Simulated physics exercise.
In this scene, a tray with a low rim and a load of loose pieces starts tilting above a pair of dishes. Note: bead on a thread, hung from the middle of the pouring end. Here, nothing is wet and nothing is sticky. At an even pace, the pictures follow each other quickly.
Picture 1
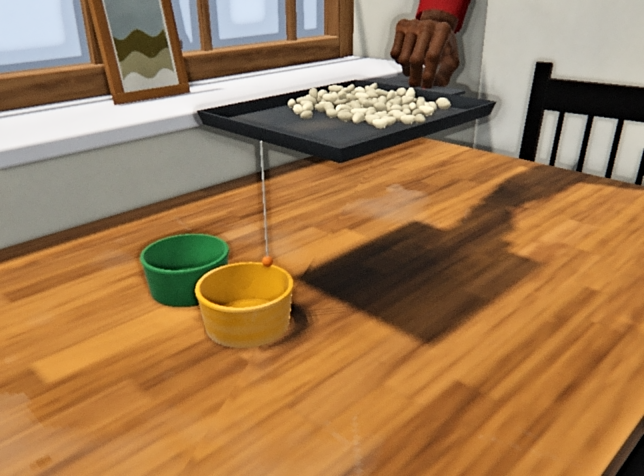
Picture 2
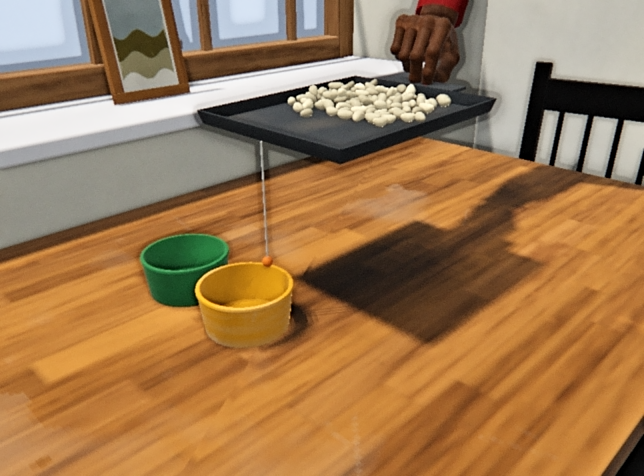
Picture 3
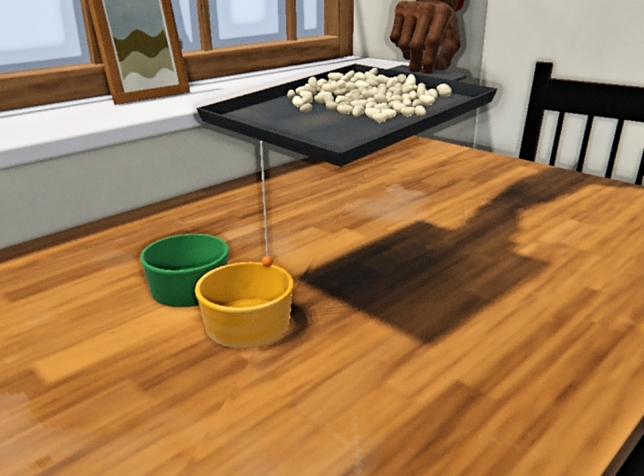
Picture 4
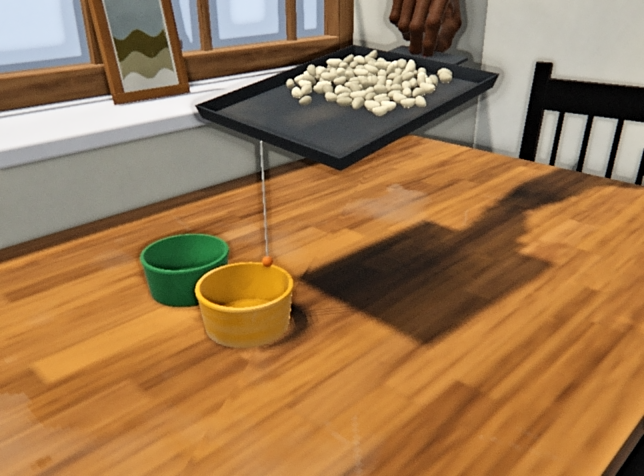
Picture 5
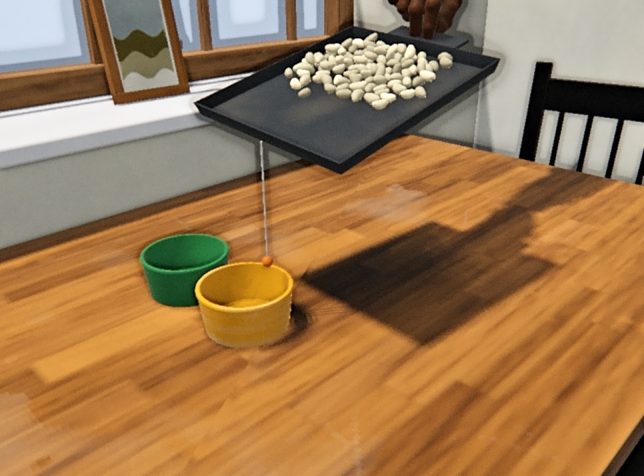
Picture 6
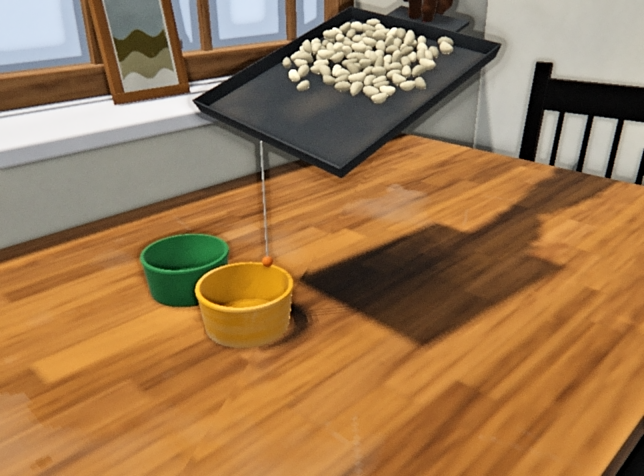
The video shows a dark hand at the far side of a dark tray of white beans, above green and yellow dishes on a wooden table. The tray gradually tilts, its far side rising while its front right corner dips slightly.
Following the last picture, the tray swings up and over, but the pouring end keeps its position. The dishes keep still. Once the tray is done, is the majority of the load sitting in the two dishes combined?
Minority caught.
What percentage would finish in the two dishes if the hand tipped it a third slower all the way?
Roughly 20 percent.
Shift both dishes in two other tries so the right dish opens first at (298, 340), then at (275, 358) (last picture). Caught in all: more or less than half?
Held in all, by try: A larger portion, then a smaller portion.
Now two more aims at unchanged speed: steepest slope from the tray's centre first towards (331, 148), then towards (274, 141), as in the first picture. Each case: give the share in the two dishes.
About 10 %, then 30 %.
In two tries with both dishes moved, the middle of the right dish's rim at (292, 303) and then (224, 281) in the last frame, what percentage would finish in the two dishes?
Roughly 40% the first time and 10% the second time.
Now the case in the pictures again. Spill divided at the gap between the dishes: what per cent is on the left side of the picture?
It amounts to some 20 percent.
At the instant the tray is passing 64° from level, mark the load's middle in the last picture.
The middle of the load sits near (314, 139).
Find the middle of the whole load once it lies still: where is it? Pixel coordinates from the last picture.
I'd place the middle at about (297, 361).
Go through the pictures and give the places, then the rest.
Corners of the pouring end (202, 110) and (341, 146), level; middle of the load (370, 105), white beans; left dish (150, 281); right dish (208, 318); bead on its thread (268, 262), in the first frame.
Corners of the pouring end (202, 110) and (340, 147), level; middle of the load (370, 102), in the second frame.
Corners of the pouring end (201, 108) and (340, 150), tipped barely, lowest at the right corner; middle of the load (370, 94), in the third frame.
Corners of the pouring end (200, 105) and (340, 155), tipped a little, lowest at the right corner; middle of the load (370, 82), in the fourth frame.
Corners of the pouring end (199, 102) and (340, 160), tipped clearly, lowest at the right corner; middle of the load (369, 69), in the fifth frame.
Corners of the pouring end (197, 99) and (340, 164), tipped clearly, lowest at the right corner; middle of the load (368, 57); left dish (150, 281); right dish (208, 318), in the sixth frame.
Just after the last frame, tray tipped steeply; the larger part on the tray; roughly a quarter in the air.
A moment on, tray tipped past a quarter turn; roughly half on the tray; just a few in the right dish; roughly a third outside both; just a few in the air.
Further on, tray tipped past a quarter turn; about a tenth in the right dish; the larger part outside both.
When it is over, tray tipped past a quarter turn; about a tenth in the right dish; not one in the left dish; the larger part outside both.
